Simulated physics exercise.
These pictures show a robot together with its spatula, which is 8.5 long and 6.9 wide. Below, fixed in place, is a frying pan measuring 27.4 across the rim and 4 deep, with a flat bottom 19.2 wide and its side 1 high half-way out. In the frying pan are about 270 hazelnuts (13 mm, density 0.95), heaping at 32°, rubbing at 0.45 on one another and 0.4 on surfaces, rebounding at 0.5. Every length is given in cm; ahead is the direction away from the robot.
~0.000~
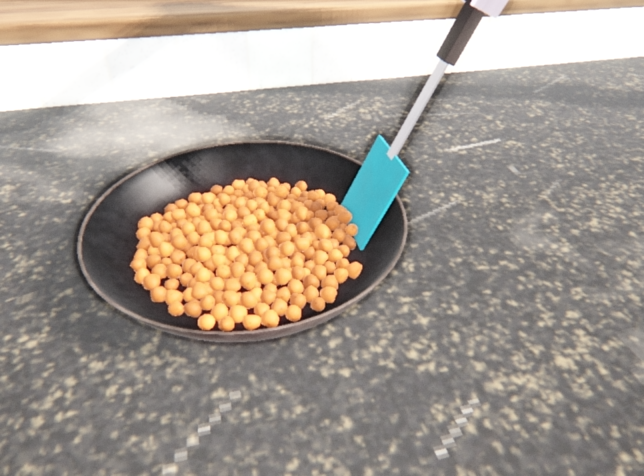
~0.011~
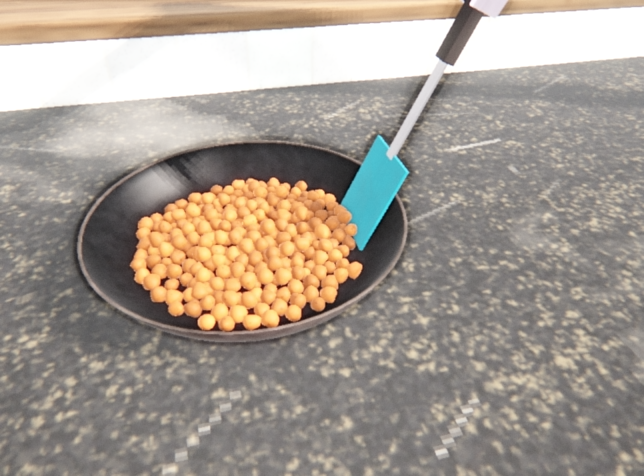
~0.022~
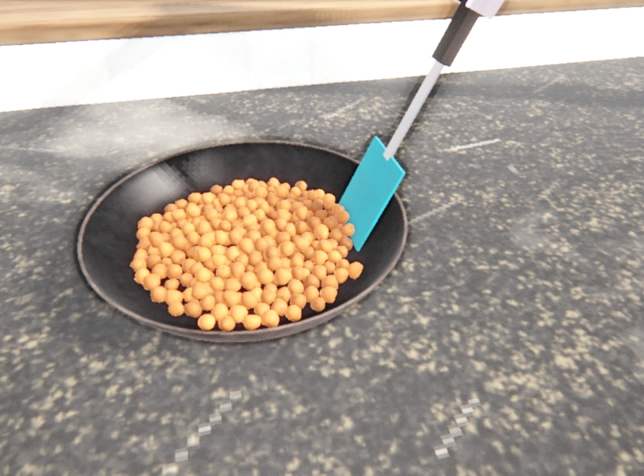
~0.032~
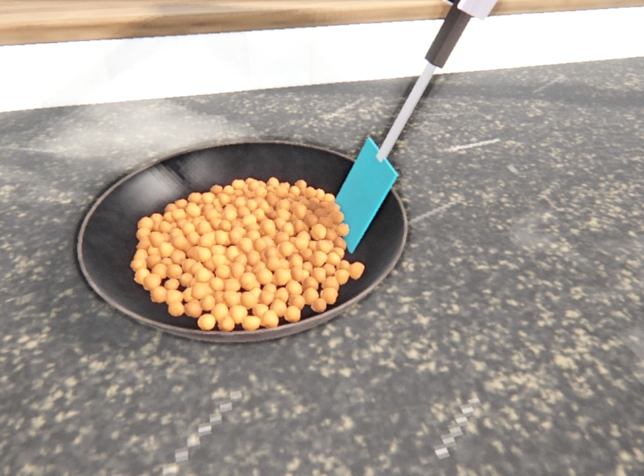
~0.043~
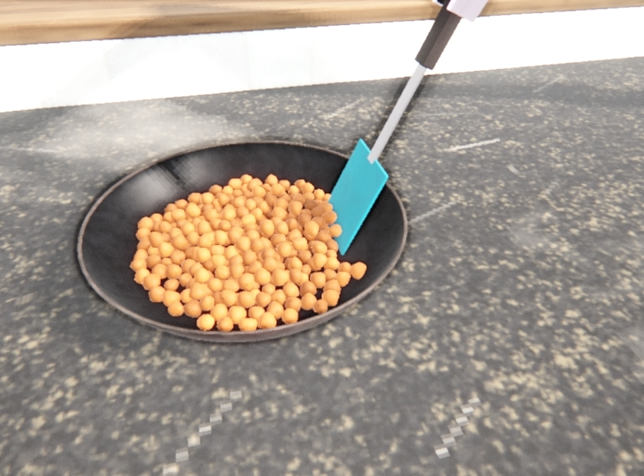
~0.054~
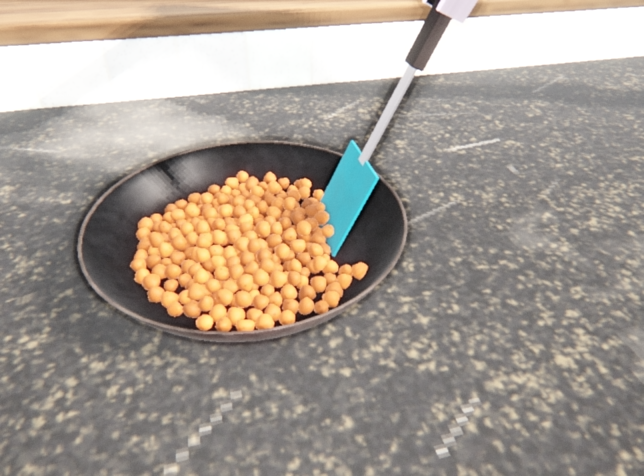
On a speckled dark countertop, a turquoise spatula stood at the right side of a black frying pan full of hazelnuts, then slid slowly a short way left, nudging the nearest ones.
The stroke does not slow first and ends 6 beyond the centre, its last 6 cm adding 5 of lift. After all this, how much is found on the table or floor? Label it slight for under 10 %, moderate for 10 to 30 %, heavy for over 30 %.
Label: Slight.
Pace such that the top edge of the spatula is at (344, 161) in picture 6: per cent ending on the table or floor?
Roughly 10 per cent.
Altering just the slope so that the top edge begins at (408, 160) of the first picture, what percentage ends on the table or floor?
5 percent or thereabouts.
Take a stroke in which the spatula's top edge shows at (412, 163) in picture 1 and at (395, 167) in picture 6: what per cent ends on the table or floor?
Off the vessel, on the table or floor: Some 0 percent.
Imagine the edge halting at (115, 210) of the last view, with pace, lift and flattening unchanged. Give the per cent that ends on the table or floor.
Approximately 15 per cent, I reckon.
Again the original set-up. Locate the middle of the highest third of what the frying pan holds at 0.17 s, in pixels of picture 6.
I'd put it somewhere near (206, 234).
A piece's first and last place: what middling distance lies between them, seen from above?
Somewhere near 3 centimetres, I reckon.
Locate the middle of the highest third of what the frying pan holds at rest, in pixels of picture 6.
You'll find it at about (165, 246).
After 0.11 s, sloping 65°, highest piece 4 above the table; 270 in the frying pan.
After 0.17 s, sloping 65°, highest piece 6 above the table; 270 in the frying pan.
After 0.40 s, sloping 65°, highest piece 4 above the table; 260 in the frying pan, 8 on the table or floor, 2 on the blade or in flight.
After 1.45 s, sloping 65°, highest piece 4 above the table; 260 in the frying pan, 10 on the table or floor.
In the end, 260 in the frying pan, 10 on the table or floor. That is 4 % on the table or floor.
